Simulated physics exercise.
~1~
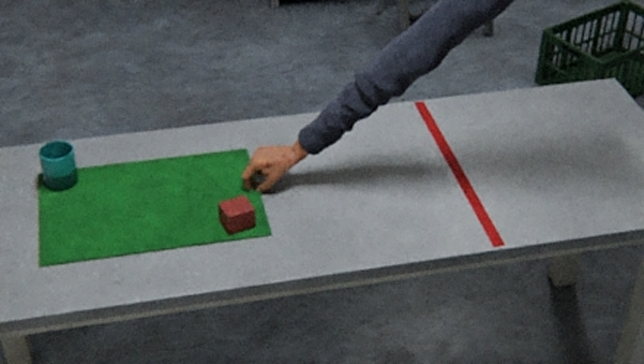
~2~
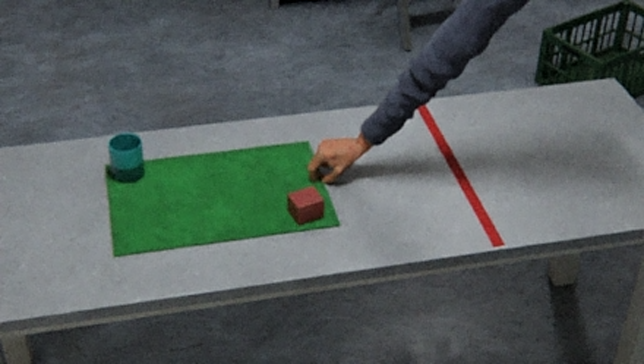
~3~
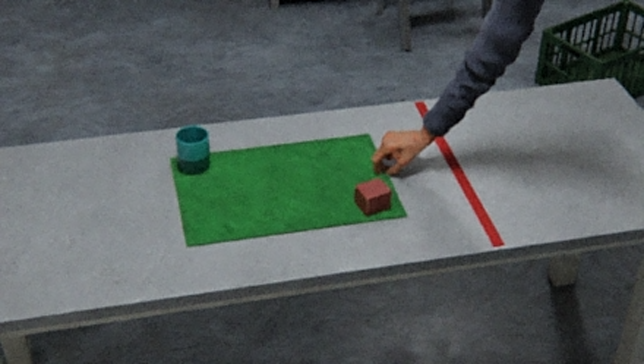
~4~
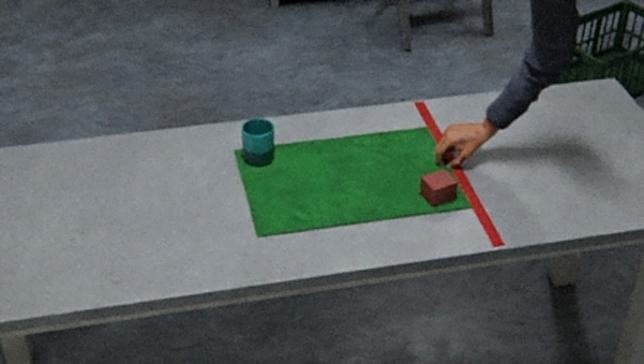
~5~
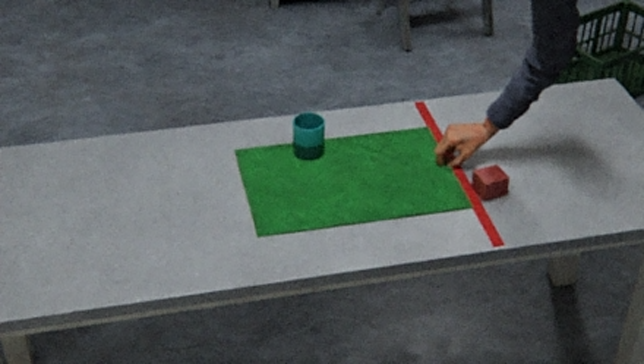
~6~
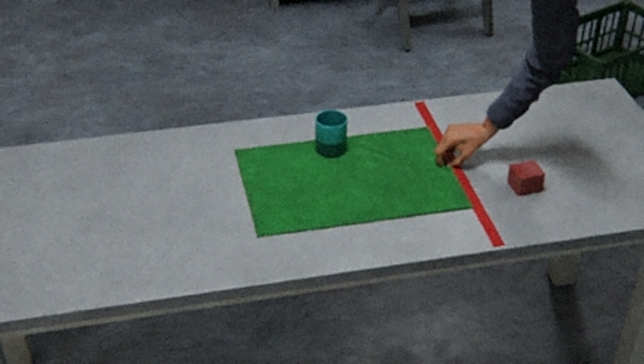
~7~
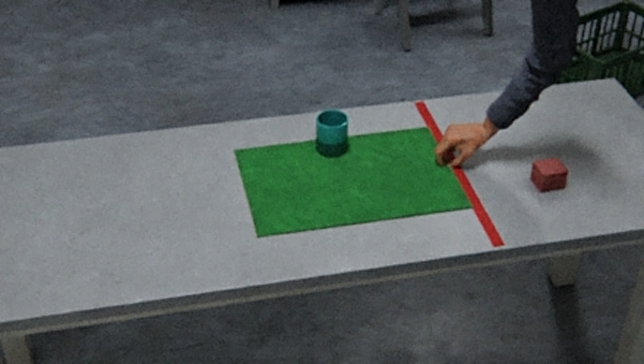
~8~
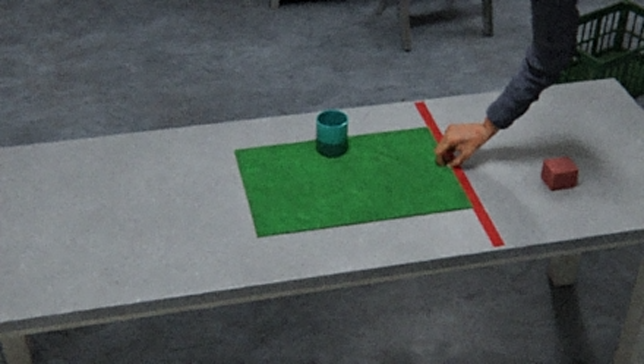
On a pale table, a hand drawing a green runner right, then stopping, the red block sliding off, the turquoise mug staying aboard.
